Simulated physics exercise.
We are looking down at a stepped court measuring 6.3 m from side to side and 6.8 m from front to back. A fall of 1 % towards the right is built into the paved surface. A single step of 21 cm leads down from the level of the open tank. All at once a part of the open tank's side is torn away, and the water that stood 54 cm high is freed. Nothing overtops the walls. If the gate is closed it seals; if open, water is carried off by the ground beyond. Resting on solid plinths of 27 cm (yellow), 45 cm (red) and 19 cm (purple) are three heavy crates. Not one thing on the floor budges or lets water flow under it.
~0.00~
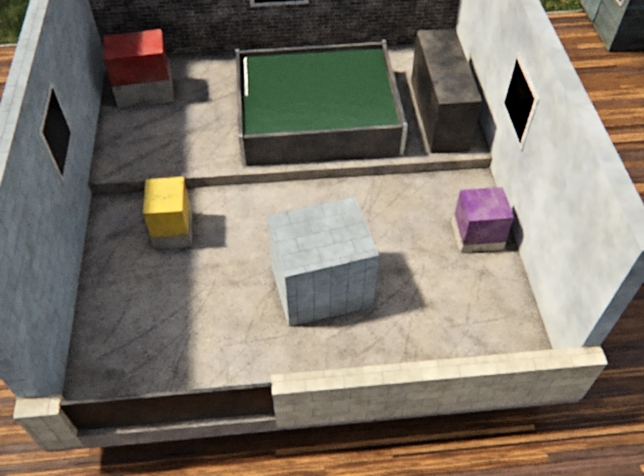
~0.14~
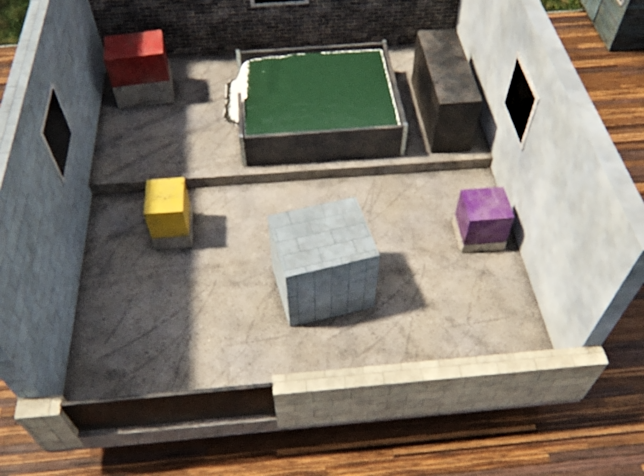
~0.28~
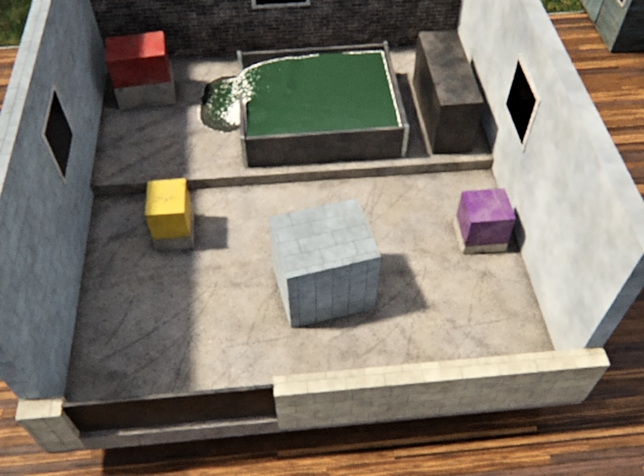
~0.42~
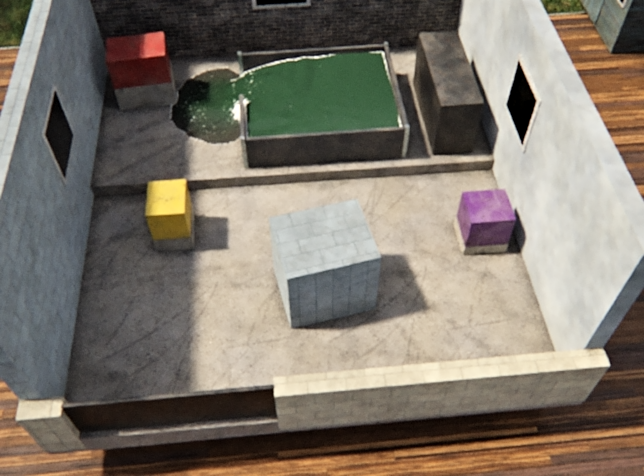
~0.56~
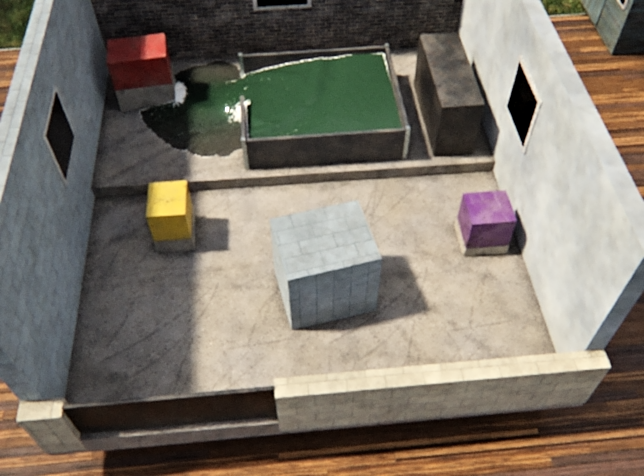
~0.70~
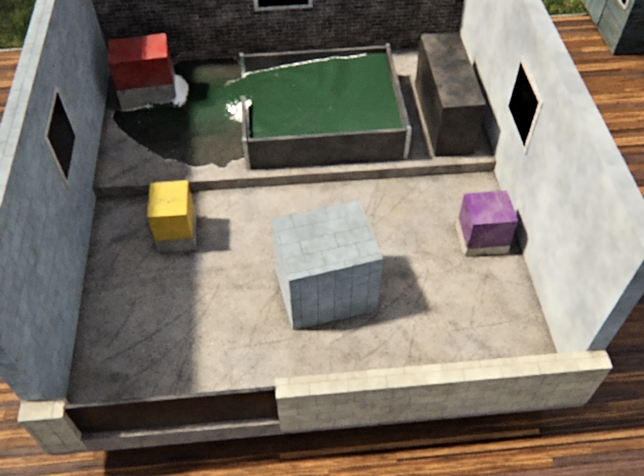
Green water pours from the left side of an open tank and spreads across the upper floor, reaching the red block.
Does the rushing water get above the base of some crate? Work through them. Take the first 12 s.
Yellow crate: No, red crate: No, purple crate: No.
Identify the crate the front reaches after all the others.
The purple one.
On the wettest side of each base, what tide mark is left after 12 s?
Yellow 16, red 32, purple 13, all in cm.
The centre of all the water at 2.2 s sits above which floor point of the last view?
Close to (263, 118) in the last picture.
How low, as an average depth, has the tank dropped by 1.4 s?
Mean depth: About 43 cm.
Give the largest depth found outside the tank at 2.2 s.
Max depth: About 32 centimetres.
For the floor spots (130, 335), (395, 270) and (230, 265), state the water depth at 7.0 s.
Approximately 5, 0 and 1 centimetres, going through them in turn.
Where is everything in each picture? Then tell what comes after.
The first frame shows the open tank at (317, 91) is whole and still, 54 cm deep.
In the second frame, the front is at (237, 121), 0.5 m from the gap at (243, 94); 0.2 m2 of floor is under water; 54 cm left at the back of the open tank.
In the third frame, the front is at (206, 120), 0.8 m from the gap at (244, 96); 0.7 m2 of floor is under water; 54 cm left at the back of the open tank.
In the fourth frame, water pours out at (245, 97) and has run 1.2 m, to (177, 120); deepest outside 26 cm, 54 cm at the open tank's back.
In the fifth frame, the front is at (146, 116), 1.7 m from the gap at (246, 98); 2.3 m2 of floor is under water; 54 cm left at the back of the open tank.
In the sixth frame, water pours out at (247, 98) and has run 2.2 m, to (119, 118); deepest outside 40 cm, 54 cm at the open tank's back.
After 1.4 s water covers 15 % of the floor and is deepest (38 cm) near (182, 63); yellow plinth not reached, red plinth reached, purple plinth not reached.
After 2.2 s water covers 20 % of the floor and is deepest (32 cm) near (191, 95); yellow plinth reached, red plinth reached, purple plinth not reached.
After 3.5 s water covers 40 % of the floor and is deepest (28 cm) near (182, 63); yellow plinth reached, red plinth reached, purple plinth not reached.
After 7.0 s water covers 80 % of the floor and is deepest (16 cm) near (428, 55); yellow plinth reached, red plinth reached, purple plinth reached.
After 12.0 s water covers 95 % of the floor and is deepest (16 cm) near (532, 286); highest at the yellow plinth 16 cm, highest at the red plinth 32 cm, highest at the purple plinth 13 cm.
